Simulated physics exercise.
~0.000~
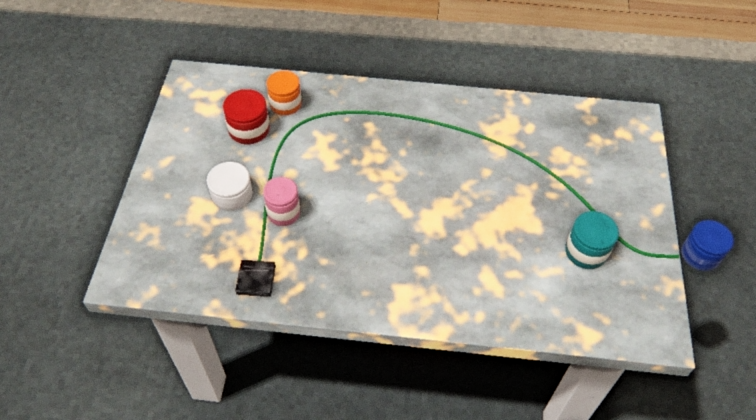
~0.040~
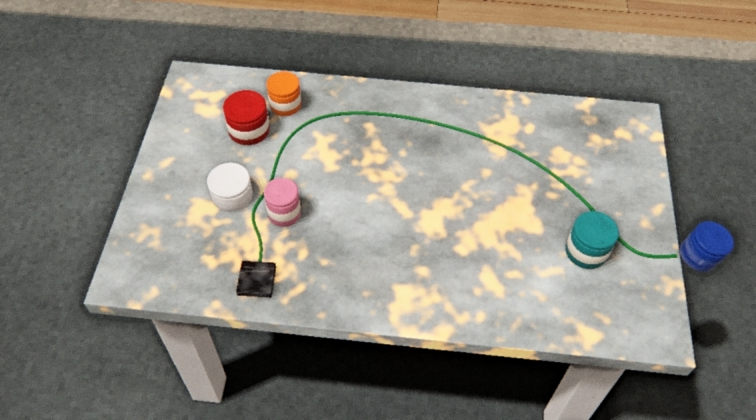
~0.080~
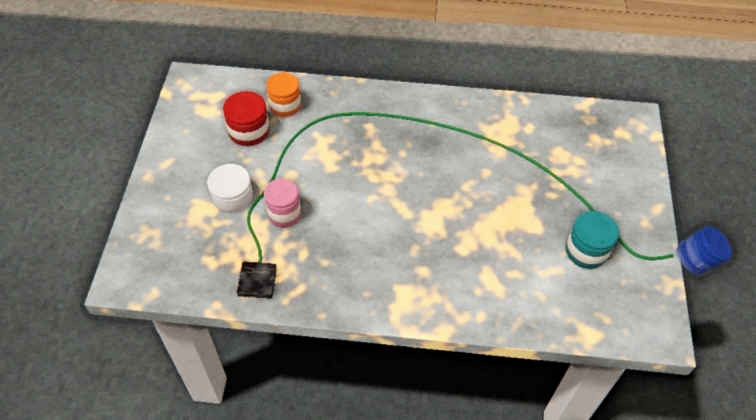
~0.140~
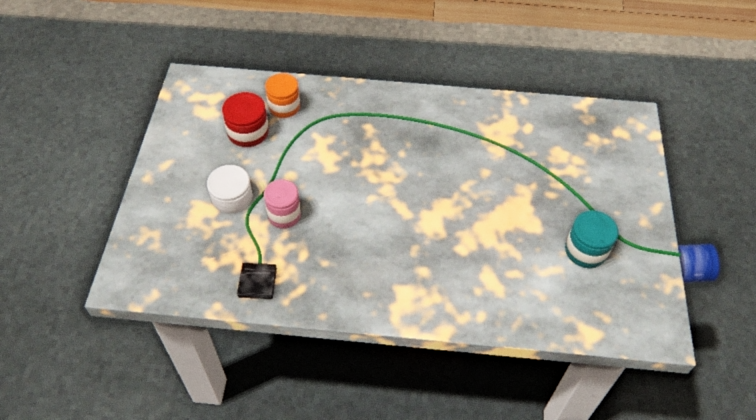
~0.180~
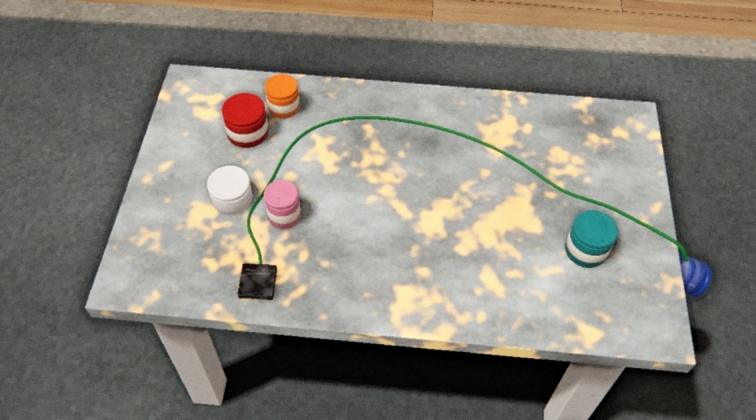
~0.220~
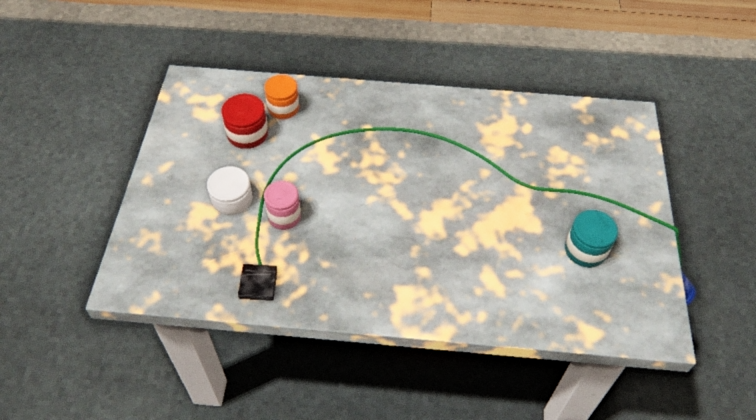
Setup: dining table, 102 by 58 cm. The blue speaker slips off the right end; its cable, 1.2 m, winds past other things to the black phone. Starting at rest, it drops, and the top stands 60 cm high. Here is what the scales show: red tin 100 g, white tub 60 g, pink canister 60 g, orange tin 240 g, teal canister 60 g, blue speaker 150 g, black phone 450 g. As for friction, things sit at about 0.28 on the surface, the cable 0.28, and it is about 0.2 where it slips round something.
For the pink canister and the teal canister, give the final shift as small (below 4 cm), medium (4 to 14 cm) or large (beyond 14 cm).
Shifts - the pink canister large, the teal canister medium.
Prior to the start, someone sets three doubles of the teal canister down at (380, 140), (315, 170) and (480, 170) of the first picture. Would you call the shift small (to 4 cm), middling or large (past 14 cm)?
My read, first to last: High, high, high.
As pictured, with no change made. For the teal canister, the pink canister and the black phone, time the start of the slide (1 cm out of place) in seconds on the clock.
The teal canister gets there at 0.42 s, the pink canister at 0.34 s and the black phone at 0.48 s.
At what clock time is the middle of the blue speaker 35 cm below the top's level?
0.34 s.
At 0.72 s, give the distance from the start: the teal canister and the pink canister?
About: Teal canister 10 cm, pink canister off the top.
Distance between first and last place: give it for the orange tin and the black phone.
Orange tin 0 cm, black phone 6 cm.
By 0.5 s, the cable's tail end at (268, 267); pink canister on its side, 21 cm off its start, teal canister 3 cm off its start, blue speaker over the edge.
By 0.7 s, the cable's tail end at (298, 276); pink canister over the edge, teal canister 11 cm off its start, blue speaker over the edge.
By 1.0 s, the cable's tail end at (303, 278); pink canister over the edge, teal canister 11 cm off its start at (619, 280), blue speaker over the edge.
By 1.2 s, the cable's tail end at (303, 278); pink canister over the edge, teal canister 11 cm off its start, black phone 4 cm off its start.
By 2.4 s, the cable's tail end at (308, 279); pink canister over the edge, teal canister 11 cm off its start at (619, 280), black phone 5 cm off its start at (288, 280), blue speaker over the edge.
